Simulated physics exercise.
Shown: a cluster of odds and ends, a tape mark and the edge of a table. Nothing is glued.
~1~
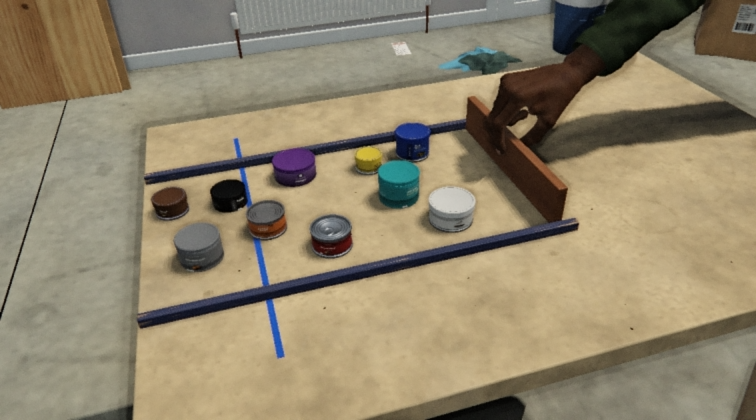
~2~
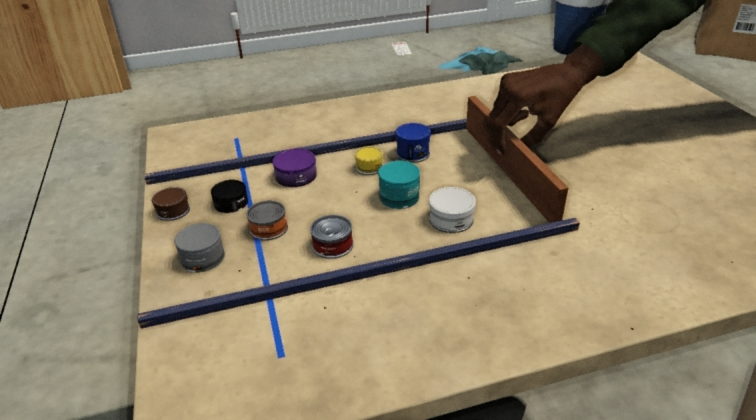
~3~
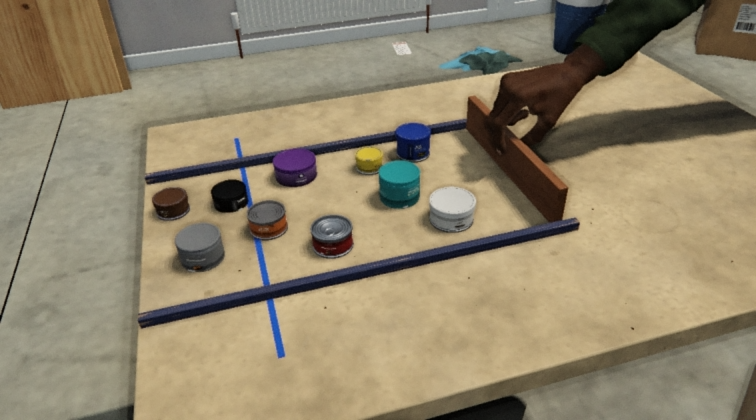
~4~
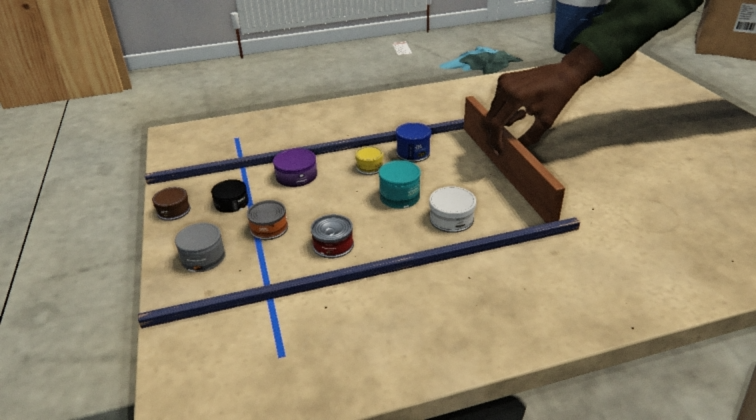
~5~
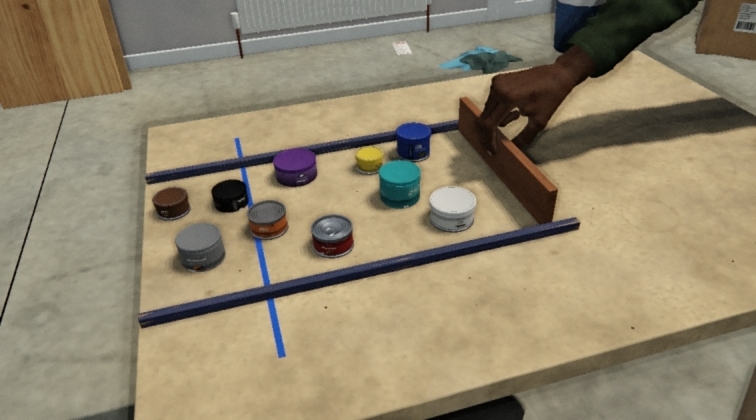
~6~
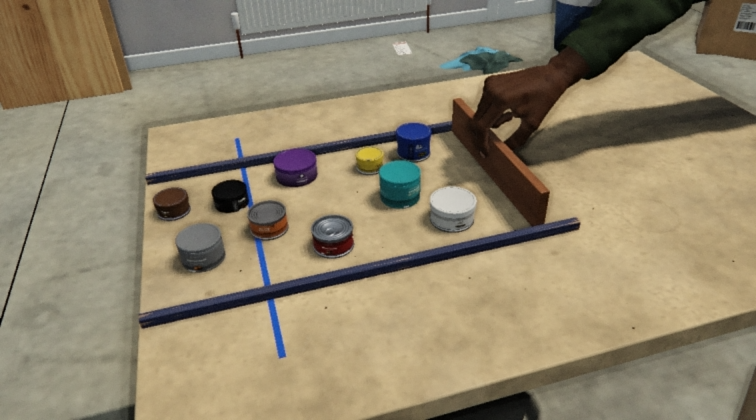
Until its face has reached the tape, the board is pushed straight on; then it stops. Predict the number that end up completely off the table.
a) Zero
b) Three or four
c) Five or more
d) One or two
Zero (a).
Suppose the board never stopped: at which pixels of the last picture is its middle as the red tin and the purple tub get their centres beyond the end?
Near (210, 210), then near (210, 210).
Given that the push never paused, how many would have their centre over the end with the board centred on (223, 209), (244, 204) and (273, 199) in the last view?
First 2, next 0, last 0.
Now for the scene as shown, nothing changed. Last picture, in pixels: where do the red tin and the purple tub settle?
They finish at roughly (190, 272) and (185, 187) respectively.
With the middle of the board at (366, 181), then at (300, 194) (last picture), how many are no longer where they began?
The first number is 6, the next one 8.
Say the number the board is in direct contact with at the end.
Counting them up gives 4.
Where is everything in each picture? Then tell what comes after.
In the first frame, brown tin (171, 204); grey tub (200, 247); black tub (229, 196); board (509, 154); tape (253, 222).
In the second frame, grey tub (200, 248); board (510, 154).
In the third frame, black tub (230, 196); orange tin (268, 220).
In the fourth frame, brown tin (172, 203); yellow tin (369, 161).
In the fifth frame, grey tub (201, 247); red tin (333, 236).
In the sixth frame, brown tin (172, 204); grey tub (201, 248); black tub (231, 196); board (494, 157); tape (254, 222).
Soon after, none off yet; brown tin at rest near (172, 204); grey tub at rest near (201, 248); black tub at rest near (231, 196).
In the end, the number that fall off is zero.
